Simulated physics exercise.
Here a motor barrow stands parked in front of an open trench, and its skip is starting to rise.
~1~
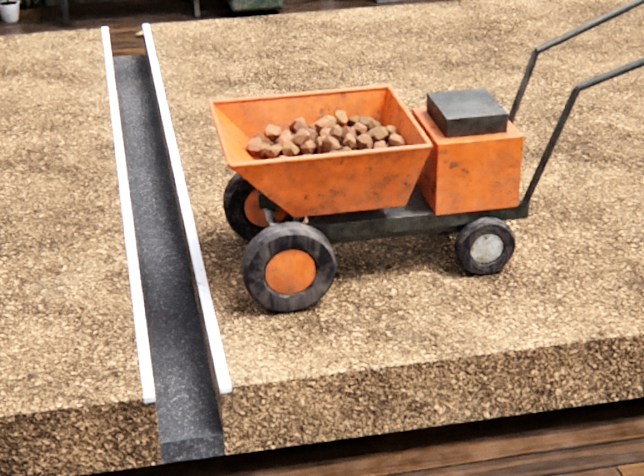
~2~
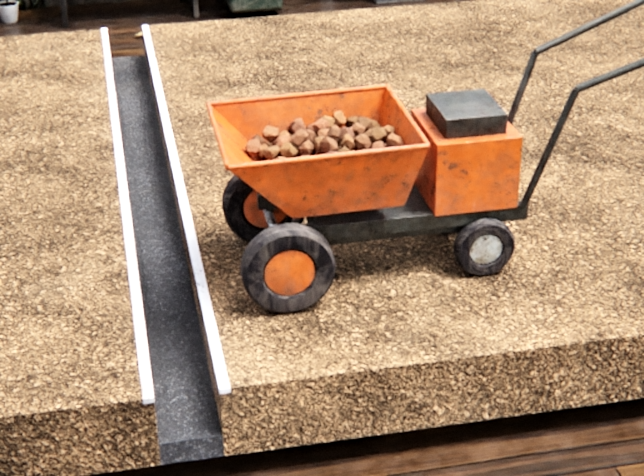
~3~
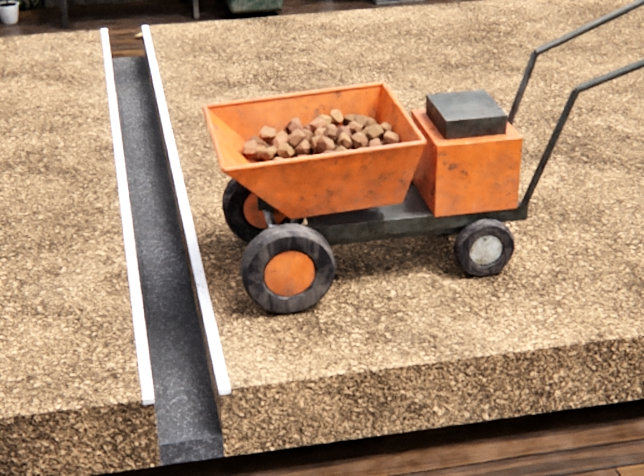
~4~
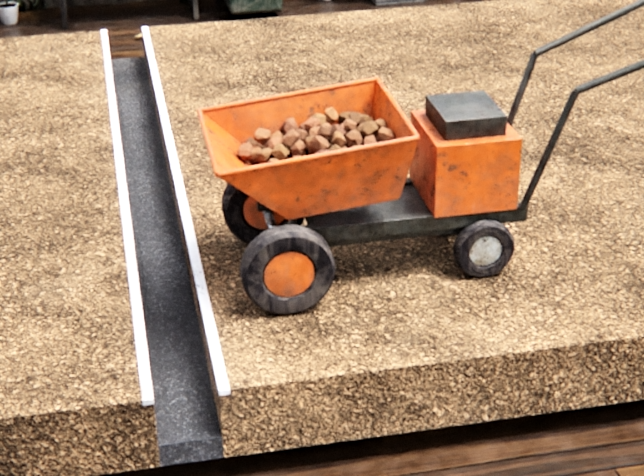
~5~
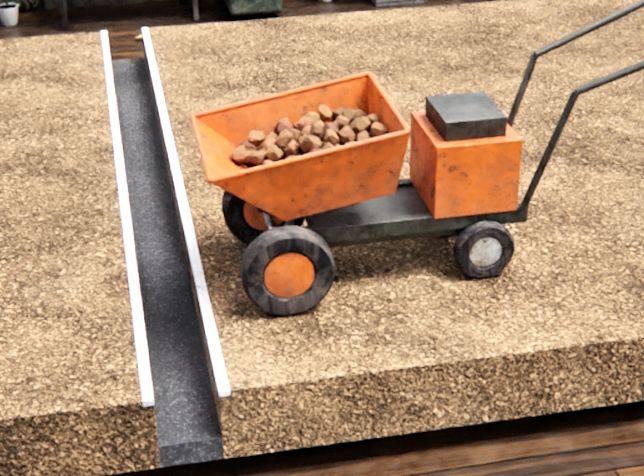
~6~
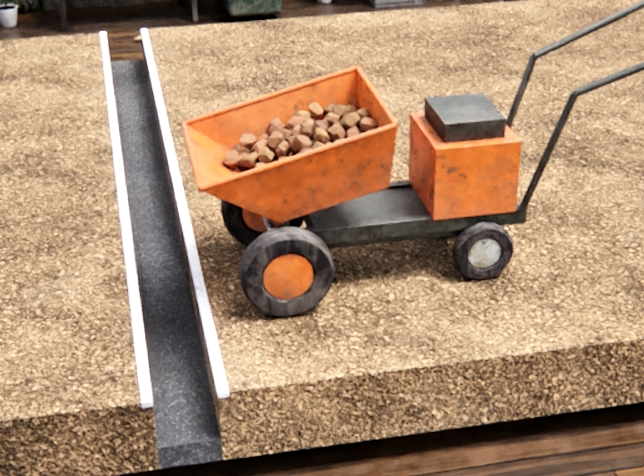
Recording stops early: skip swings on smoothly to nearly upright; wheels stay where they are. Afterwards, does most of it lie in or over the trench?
No: The amount in the trench falls below half.
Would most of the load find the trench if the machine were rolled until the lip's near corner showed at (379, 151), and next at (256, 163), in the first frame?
Result A - a minority; result B - a majority.
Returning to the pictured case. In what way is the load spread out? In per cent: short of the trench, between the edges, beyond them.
Approximate split: Short 0 percent, between 25 percent, beyond 75 percent.
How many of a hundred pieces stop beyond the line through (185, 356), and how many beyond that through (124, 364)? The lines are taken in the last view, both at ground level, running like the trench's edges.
Around 90 percent for the first and 60 percent for the second.
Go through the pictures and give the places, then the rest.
Lip of the skip (230, 166), level; top of the load (328, 137), clay clods; first edge of the trench (217, 347); far edge (144, 356), the trench under half as wide as the skip, and about as deep as wide, in the first picture.
Lip of the skip (228, 168), level; top of the load (326, 137), in the second picture.
Lip of the skip (224, 170), tipped barely; top of the load (340, 141), in the third picture.
Lip of the skip (218, 175), tipped barely; top of the load (335, 139), in the fourth picture.
Lip of the skip (210, 181), tipped a little; top of the load (346, 137), in the fifth picture.
Lip of the skip (201, 189), tipped a little; top of the load (337, 134); first edge of the trench (215, 352); far edge (142, 361), in the sixth picture.
Just after the last frame, skip tipped steeply; every one in the skip.
A moment on, skip tipped right over; almost all in the skip; about a tenth beyond it; just a few falling.
Further on, skip tipped right over; roughly a quarter in the skip; about a tenth in or heaped over the trench; roughly two thirds beyond it.
When it is over, skip tipped right over; just a few in the skip; roughly a quarter in or heaped over the trench; the larger part beyond it.
